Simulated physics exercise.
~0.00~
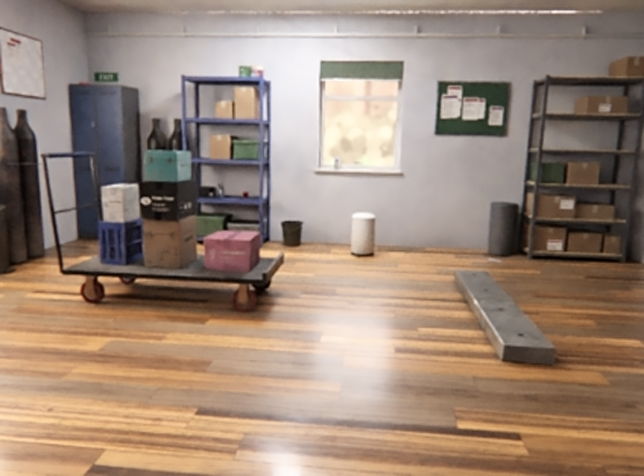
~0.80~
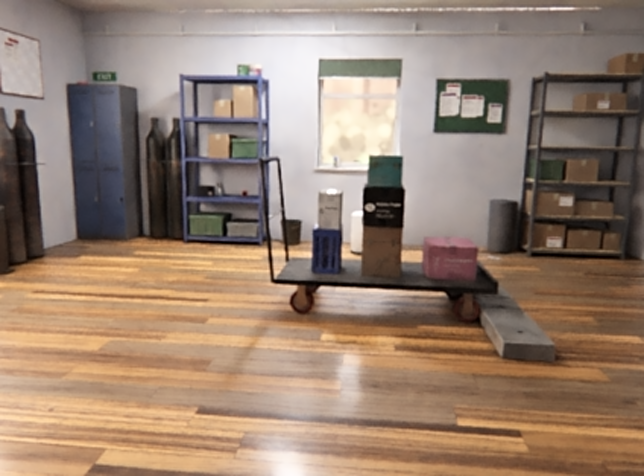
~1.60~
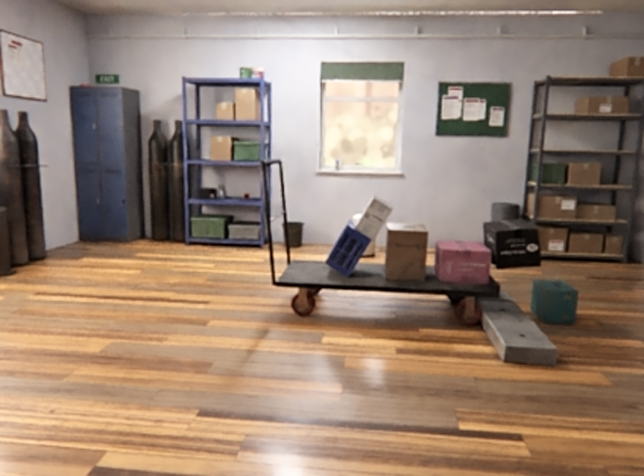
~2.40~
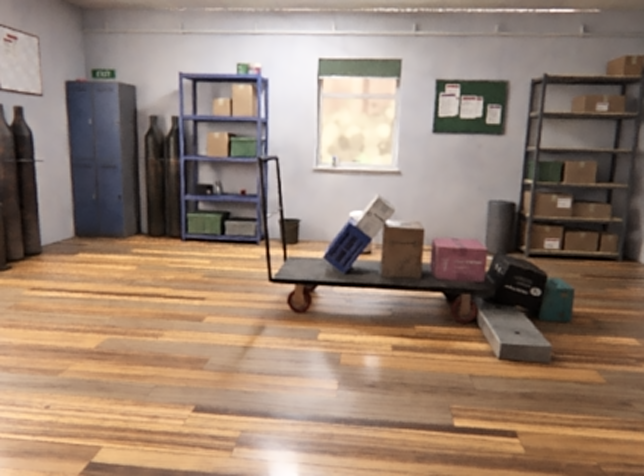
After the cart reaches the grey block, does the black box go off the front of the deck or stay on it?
The black box goes off the front of the deck and ends up tilted just beyond it, next to the teal box.
